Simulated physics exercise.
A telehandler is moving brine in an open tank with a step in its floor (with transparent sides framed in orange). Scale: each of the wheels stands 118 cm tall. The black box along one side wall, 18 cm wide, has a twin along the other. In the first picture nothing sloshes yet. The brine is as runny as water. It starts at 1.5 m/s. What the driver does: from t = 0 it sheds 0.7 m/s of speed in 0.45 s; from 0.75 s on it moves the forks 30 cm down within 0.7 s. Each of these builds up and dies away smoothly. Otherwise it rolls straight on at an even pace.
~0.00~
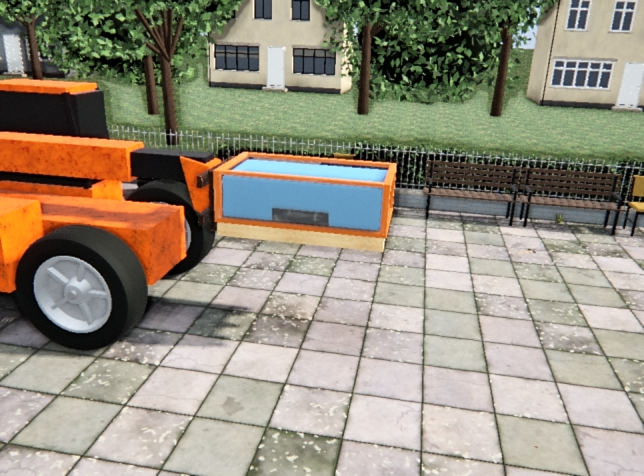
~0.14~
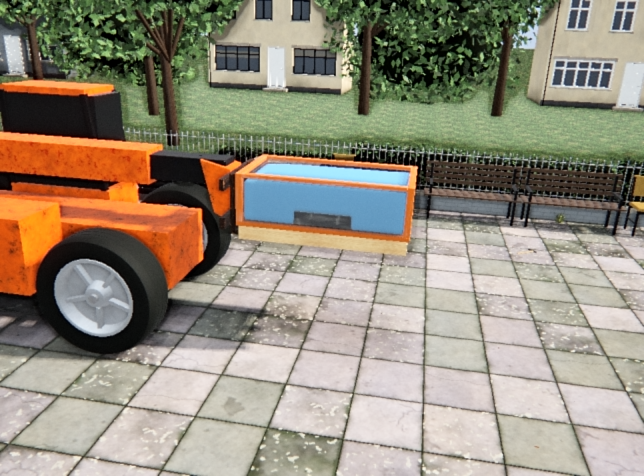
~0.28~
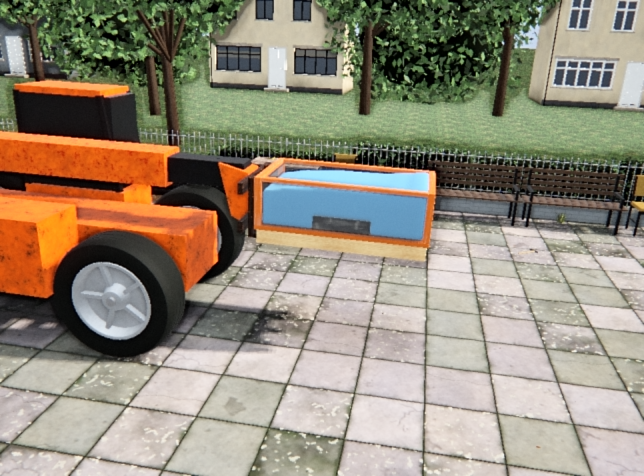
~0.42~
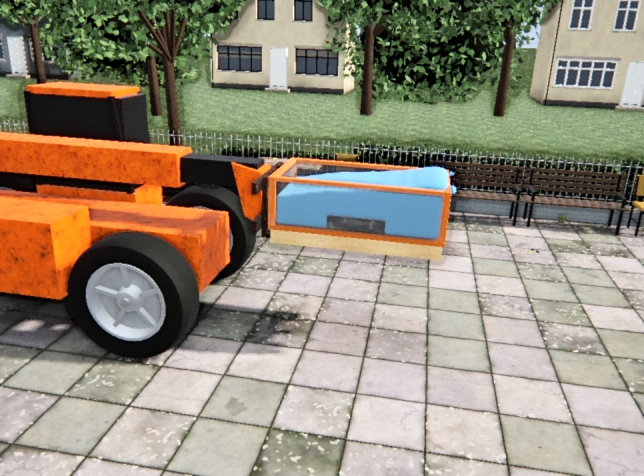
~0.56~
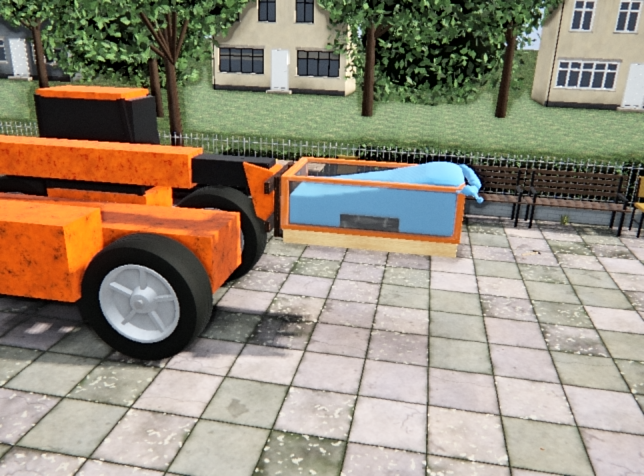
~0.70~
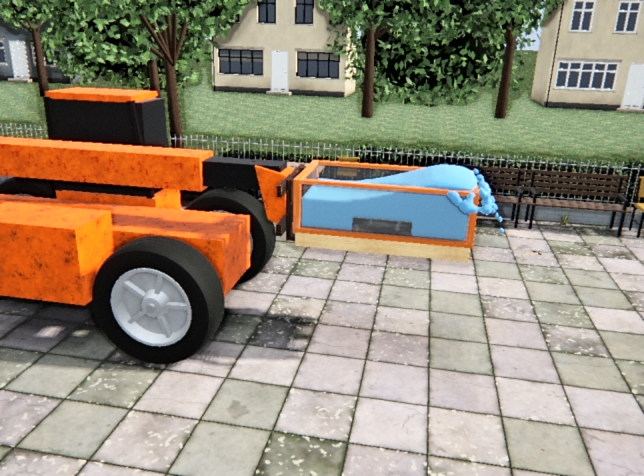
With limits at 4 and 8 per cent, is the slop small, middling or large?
The loss is middling.
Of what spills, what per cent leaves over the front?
About 50 per cent.
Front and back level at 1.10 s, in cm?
Front 42 cm, back 34 cm.
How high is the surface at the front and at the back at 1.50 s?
Front 30 cm, back 50 cm.
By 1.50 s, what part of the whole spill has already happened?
Some 60 per cent by then.
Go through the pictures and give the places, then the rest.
In the first frame, level at the front (380, 171); level at the back (253, 162); still flat; the front is on the right, levels are read along the far wall.
In the second frame, level at the front (401, 174); level at the back (273, 165); still flat.
In the third frame, level at the front (420, 173); level at the back (290, 174); rising 6° towards the front.
In the fourth frame, level at the front (434, 168); level at the back (302, 177); rising 9° towards the front.
In the fifth frame, level at the front (447, 164); rising 10° towards the front.
In the sixth frame, level at the front (459, 168); level at the back (325, 180); rising 9° towards the front; brine is coming over the front.
Then, 1.10 s in, front 41 cm, middle 38 cm, back 34 cm above the lowest part of the floor; the loss stands at 3 per cent, over the front.
Then, 1.50 s in, front 30 cm, middle 36 cm, back 49 cm above the lowest part of the floor; the loss stands at 4 per cent, over the front.
Then, 2.00 s in, front 34 cm, middle 39 cm, back 37 cm above the lowest part of the floor; the loss stands at 4 per cent, over the front.
Then, 4.43 s in, the loss stands at 6 per cent, over the front and the back, 26 of 443 litres.
